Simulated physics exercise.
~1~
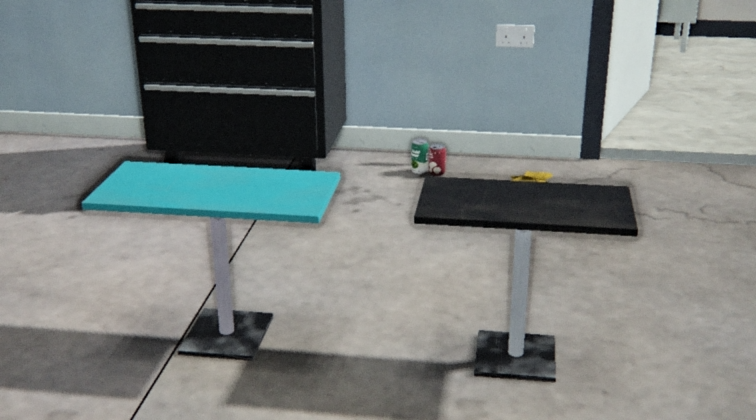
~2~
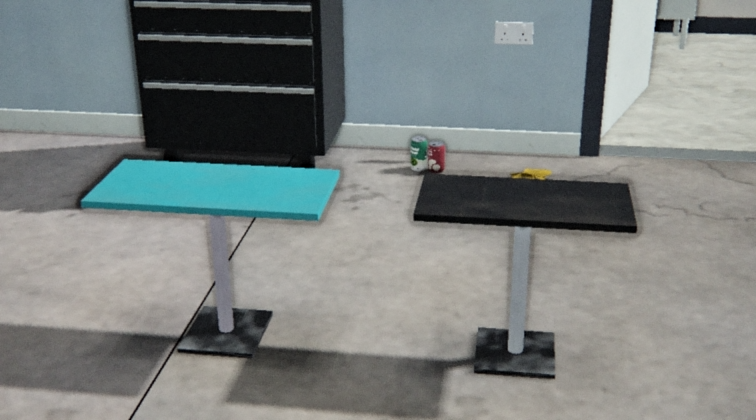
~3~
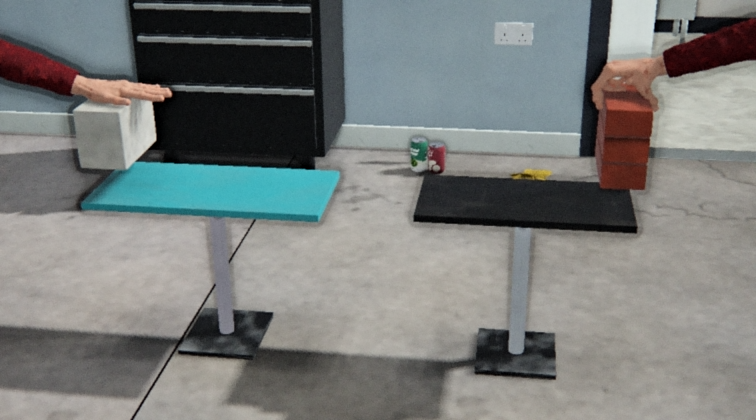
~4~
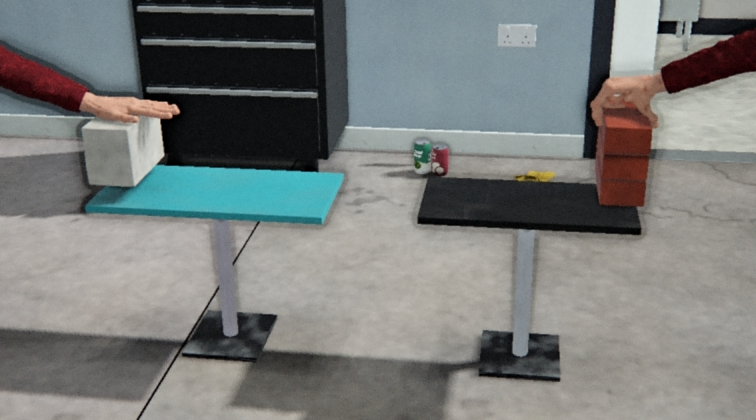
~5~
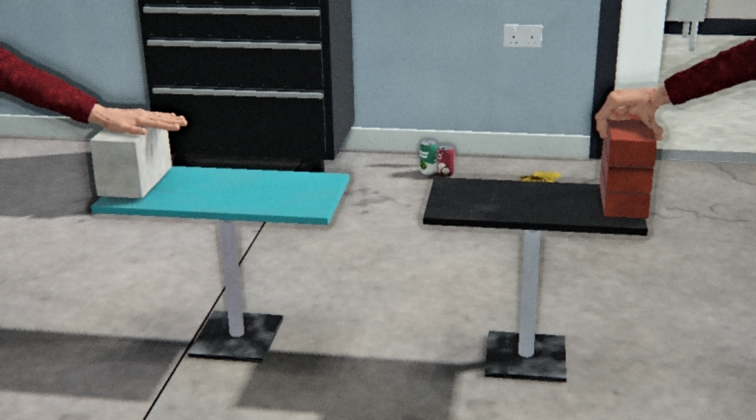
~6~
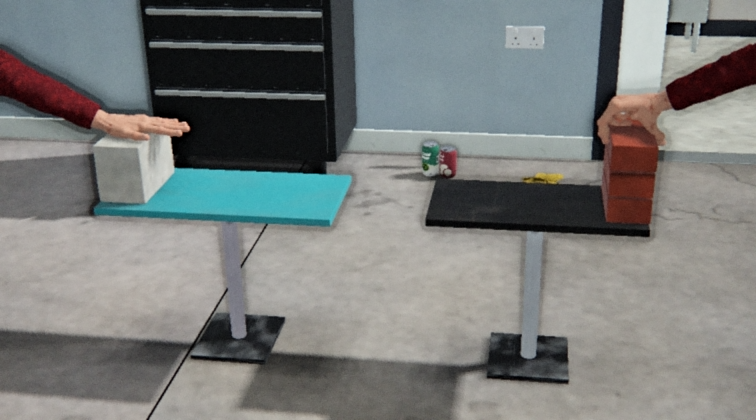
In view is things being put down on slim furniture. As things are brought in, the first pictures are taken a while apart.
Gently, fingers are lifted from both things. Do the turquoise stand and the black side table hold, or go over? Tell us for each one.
Chances are the turquoise stand will go down; chances are the black side table will go down.
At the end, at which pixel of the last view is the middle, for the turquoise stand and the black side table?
The turquoise stand around (81, 242); the black side table around (712, 287).
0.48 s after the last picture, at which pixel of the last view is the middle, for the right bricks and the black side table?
The right bricks around (700, 197); the black side table around (598, 205).
Then, 0.48 s after the last picture, turquoise stand tipped 22° from how it was near (163, 190); black side table tipped 19° from how it was near (598, 205).
Then, 0.70 s after the last picture, turquoise stand tipped 66° from how it was near (77, 243); black side table tipped 58° from how it was near (693, 258).
Then, 0.90 s after the last picture, turquoise stand tipped 70° from how it was near (69, 238); black side table on its side near (726, 286).
At rest, the turquoise stand overbalances, near (81, 242); the black side table overbalances, near (712, 287).
